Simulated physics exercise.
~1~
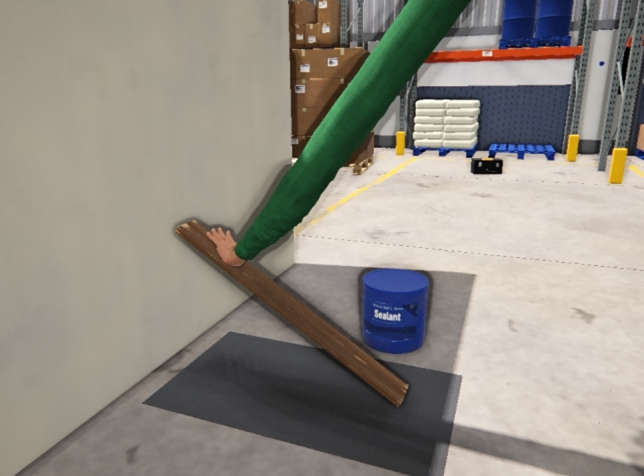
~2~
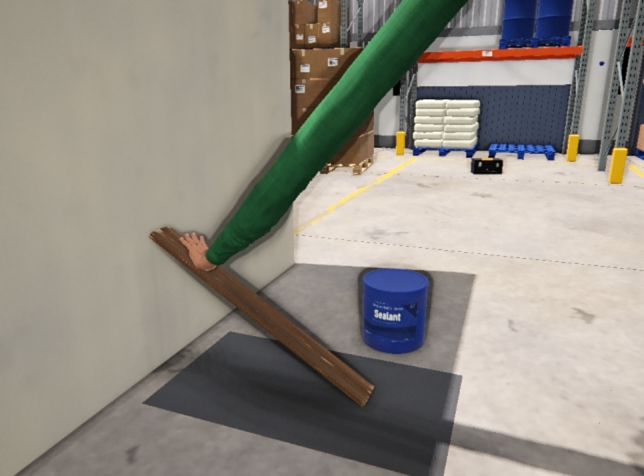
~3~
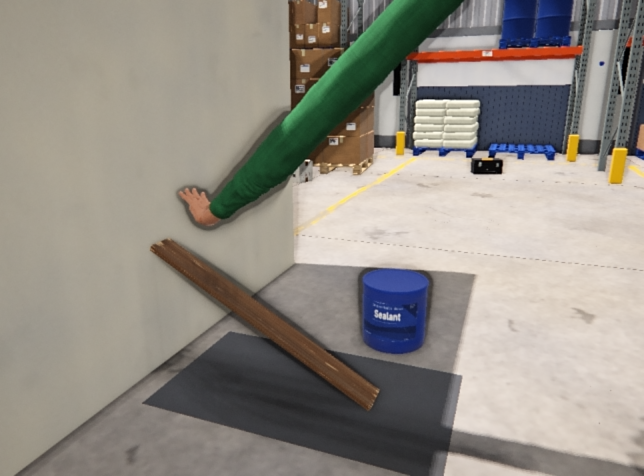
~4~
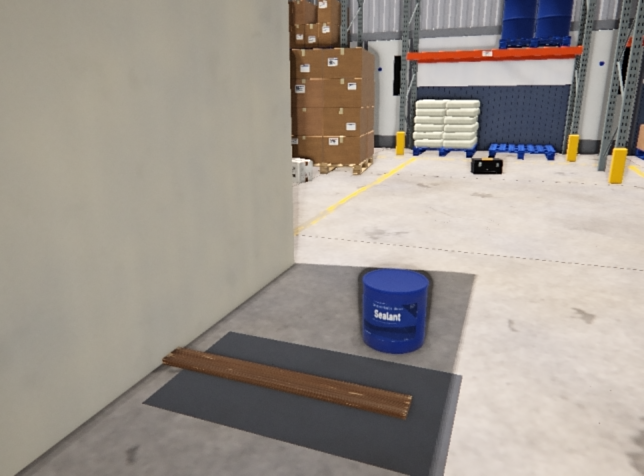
A hand leaning a brown plank against a wall beside a blue pail, then letting go as it slides down flat.
